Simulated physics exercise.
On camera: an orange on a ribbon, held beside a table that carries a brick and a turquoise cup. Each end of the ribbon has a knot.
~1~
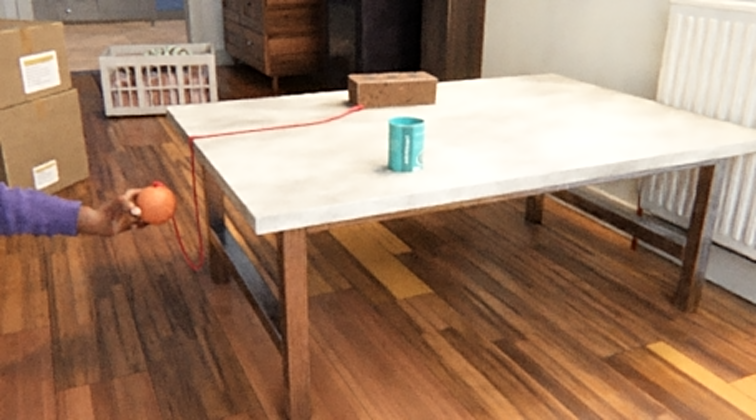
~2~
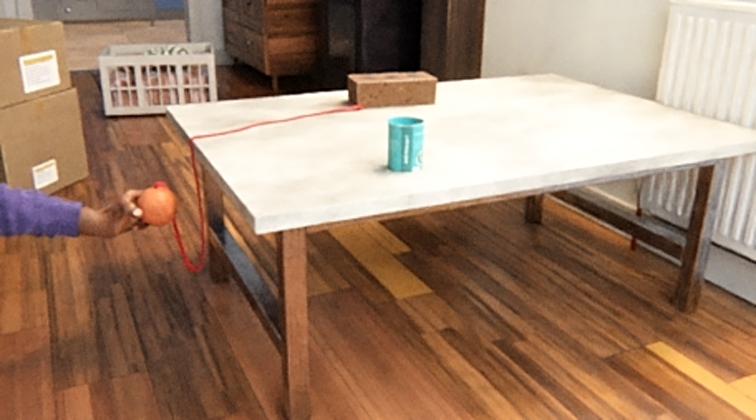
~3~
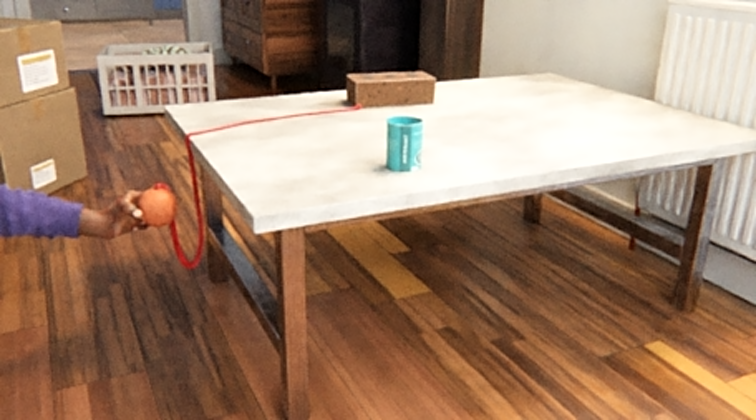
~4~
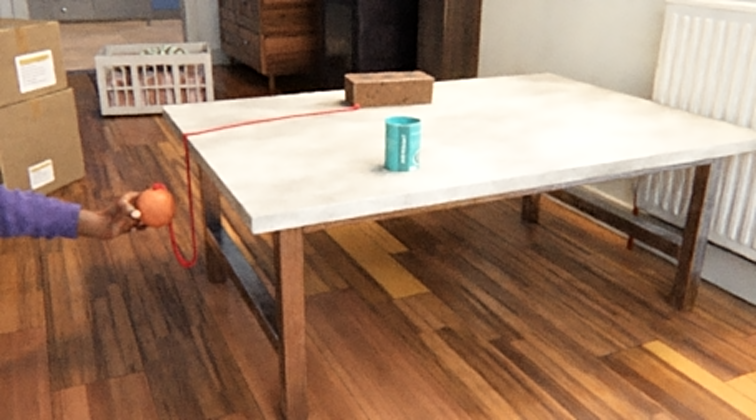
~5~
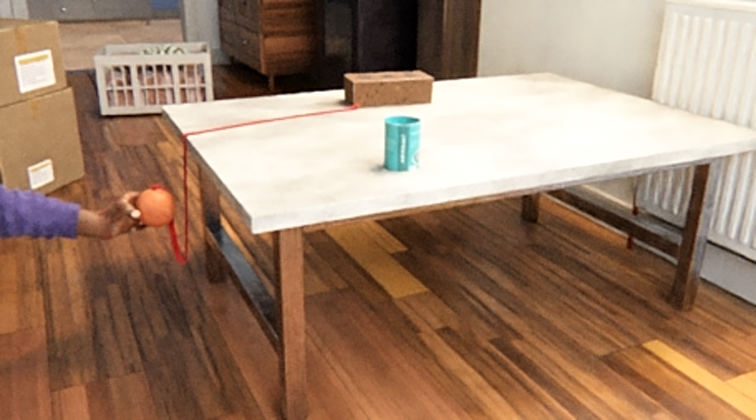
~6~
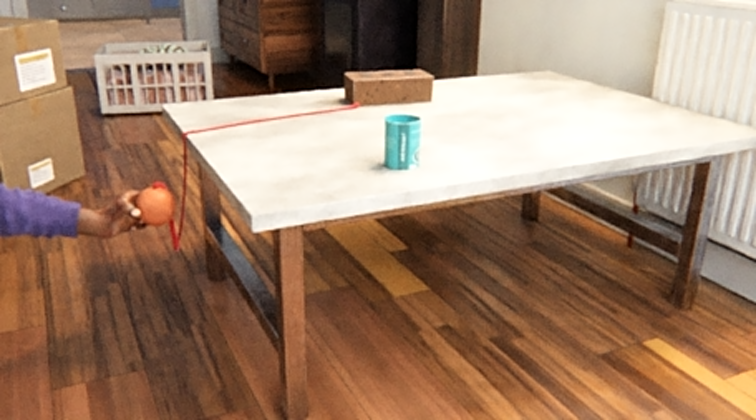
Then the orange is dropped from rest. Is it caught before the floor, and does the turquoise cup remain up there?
Well, the orange falls all the way; as for the turquoise cup, it holds its position.
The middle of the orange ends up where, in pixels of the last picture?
It settles near (170, 329).
Then, 0.26 s on from there, orange off the ground near (166, 293); brick in place; cup in place.
Then, 0.74 s on from there, orange on the floor near (170, 329); brick in place; cup in place.
In the end, orange on the floor near (170, 329); brick in place; cup in place. The orange reaches the floor and the turquoise cup remains where it stands.
